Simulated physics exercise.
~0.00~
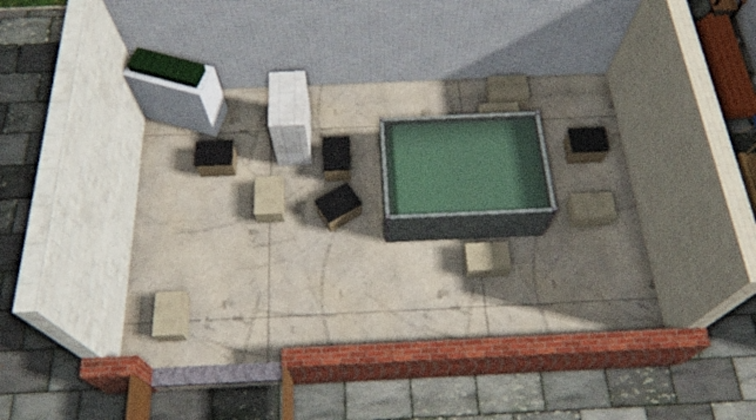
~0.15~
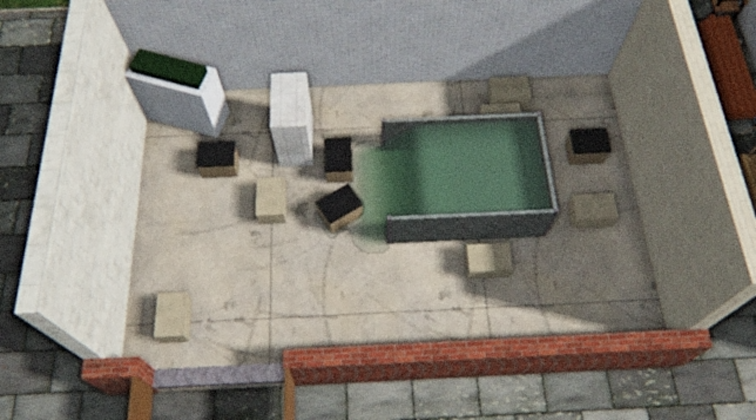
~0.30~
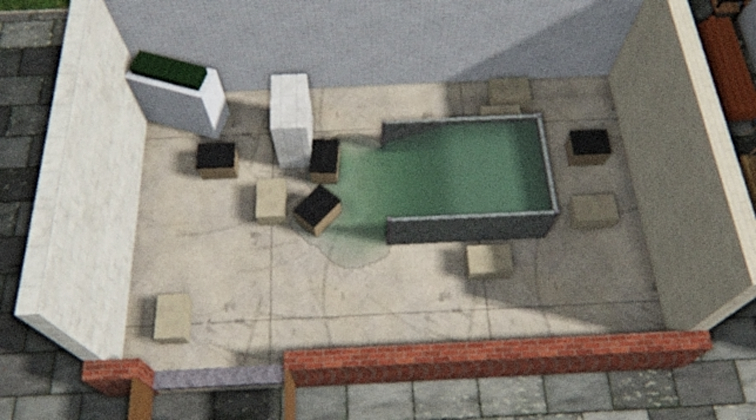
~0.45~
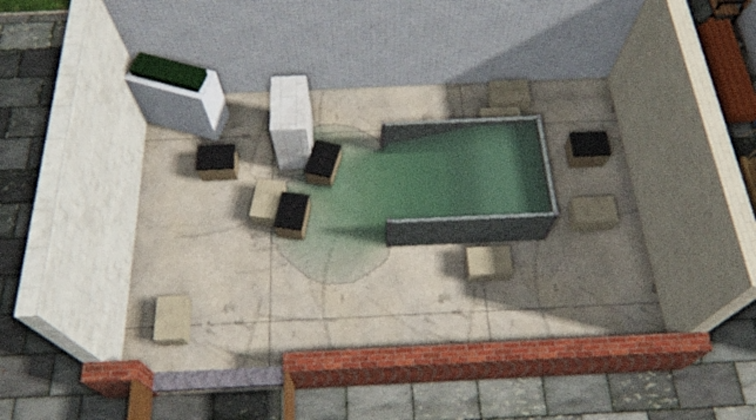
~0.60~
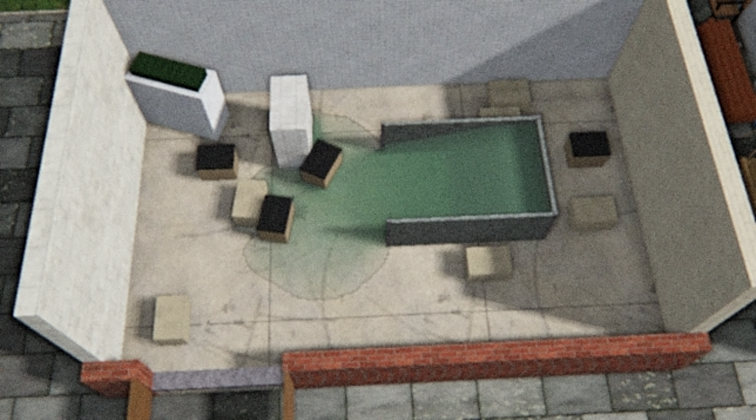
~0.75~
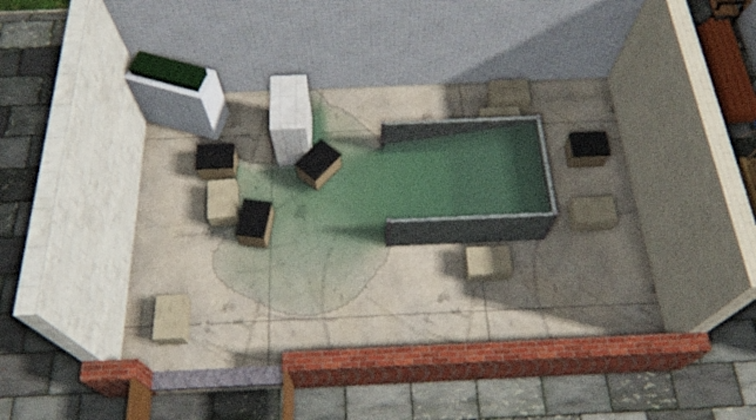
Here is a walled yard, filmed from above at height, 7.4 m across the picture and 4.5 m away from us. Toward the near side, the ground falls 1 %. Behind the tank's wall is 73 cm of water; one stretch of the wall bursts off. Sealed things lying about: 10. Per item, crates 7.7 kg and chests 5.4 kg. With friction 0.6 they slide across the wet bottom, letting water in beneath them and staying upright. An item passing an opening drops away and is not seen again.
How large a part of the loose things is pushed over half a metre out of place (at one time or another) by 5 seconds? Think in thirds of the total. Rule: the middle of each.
Two thirds minimum.
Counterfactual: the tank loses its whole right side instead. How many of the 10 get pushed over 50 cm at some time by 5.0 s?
Count: 7.
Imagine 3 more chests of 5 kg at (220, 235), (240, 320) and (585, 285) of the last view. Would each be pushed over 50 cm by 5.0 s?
Order as given: Goes farther, goes farther, stays inside it.
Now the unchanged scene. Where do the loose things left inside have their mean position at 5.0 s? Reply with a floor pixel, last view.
It sits at about (418, 216).
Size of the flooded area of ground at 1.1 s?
That flooded area is roughly 13 m2.
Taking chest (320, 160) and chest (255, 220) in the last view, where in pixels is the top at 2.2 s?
Somewhere about (168, 184) and (126, 280).
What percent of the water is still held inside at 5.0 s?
78 %.
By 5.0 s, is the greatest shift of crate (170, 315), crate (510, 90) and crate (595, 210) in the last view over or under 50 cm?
Well, in turn that's topping it, topping it, not reaching it.
After 1.1 s 3 of 10 are over 50 cm from their spots; 2 afloat.
After 2.2 s 5 of 10 are over 50 cm from their spots; 5 afloat.
After 3.5 s 4 of 10 are over 50 cm from their spots; 6 afloat.
After 5.0 s 7 of 10 are over 50 cm from their spots, and 7 have been at some point; 5 afloat.
